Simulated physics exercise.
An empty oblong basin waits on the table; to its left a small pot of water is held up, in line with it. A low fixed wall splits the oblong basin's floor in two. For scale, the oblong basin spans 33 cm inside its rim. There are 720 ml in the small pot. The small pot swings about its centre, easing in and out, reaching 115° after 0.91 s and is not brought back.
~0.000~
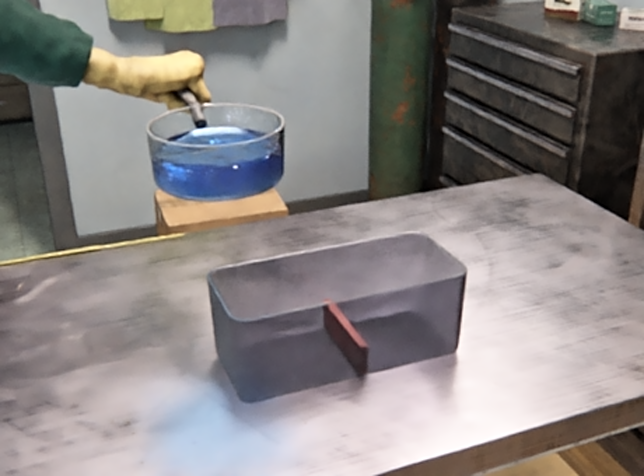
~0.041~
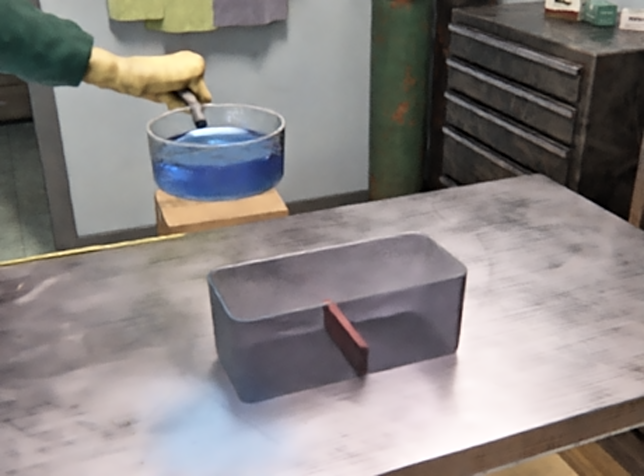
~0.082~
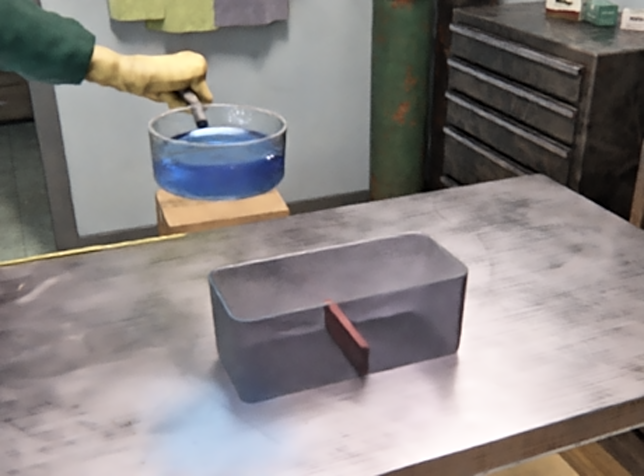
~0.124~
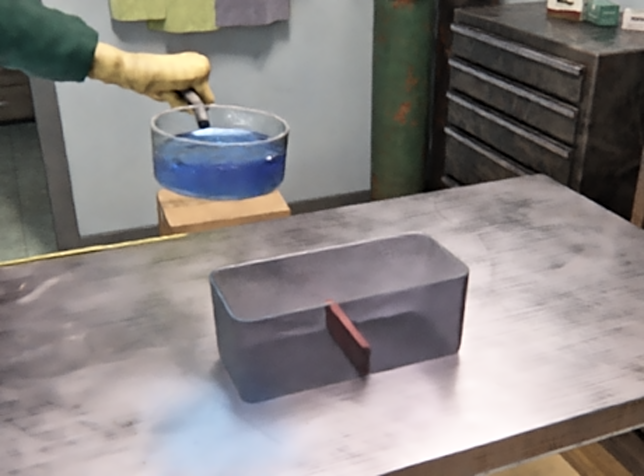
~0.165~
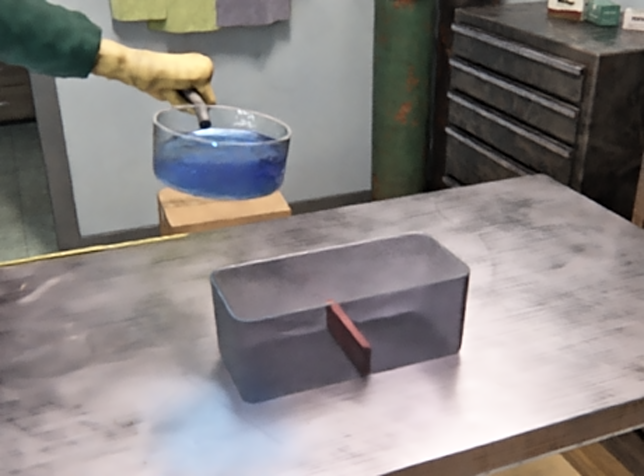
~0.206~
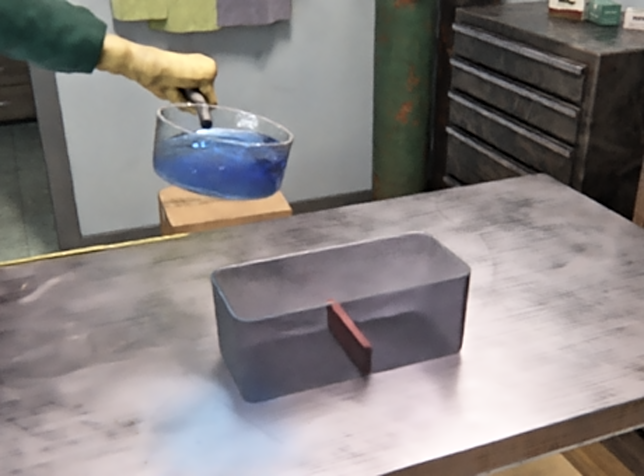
A gloved hand holds a glass pot of blue water and slowly tilts it slightly rightward.
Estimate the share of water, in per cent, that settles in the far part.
Roughly 19 per cent is past the wall.
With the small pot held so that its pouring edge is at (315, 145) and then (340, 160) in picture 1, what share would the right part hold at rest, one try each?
First 55, then 70 per cent.
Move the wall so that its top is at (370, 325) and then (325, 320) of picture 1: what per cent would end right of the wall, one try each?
First 15, then 50 per cent.
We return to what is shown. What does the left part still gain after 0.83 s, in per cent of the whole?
Some 12 per cent.
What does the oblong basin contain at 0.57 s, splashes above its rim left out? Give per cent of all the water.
About 6 per cent.
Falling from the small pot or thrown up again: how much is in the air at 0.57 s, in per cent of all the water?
Near 52 in a hundred.
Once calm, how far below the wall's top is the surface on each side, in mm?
Left about 20 mm, right about 38 mm.
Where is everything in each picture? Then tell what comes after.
In the first picture, it leans 0°; its right rim is at (280, 117); the water meets the walls at (154, 154) and (276, 138); the oblong basin's rim runs from (219, 296) to (445, 251); the wall's top is at (344, 323).
In the second picture, it leans 1°; its right rim is at (280, 118); the water meets the walls at (153, 155) and (277, 139).
In the third picture, it leans 2°; its right rim is at (282, 120); the water meets the walls at (155, 154) and (278, 139).
In the fourth picture, it leans 5°; its right rim is at (284, 123); the water meets the walls at (155, 153) and (280, 140).
In the fifth picture, it leans 9°; its right rim is at (286, 127); the water meets the walls at (156, 153) and (280, 140).
In the sixth picture, it leans 14°; its right rim is at (288, 132); the water meets the walls at (156, 152) and (282, 141).
By 0.57 s the tilt is 79° and 42 per cent is still to pour, 6 is left of the wall and 0 right of it.
By 0.83 s the tilt is 113° and 5 per cent is still to pour, 66 is left of the wall and 17 right of it.
By 1.11 s the tilt is 115° and 0 per cent is still to pour, 79 is left of the wall and 18 right of it.
By 1.41 s the tilt is 115° and 0 per cent is still to pour, 79 is left of the wall and 19 right of it.
At rest 79 per cent lies left of the wall, 19 right of it and 2 outside.
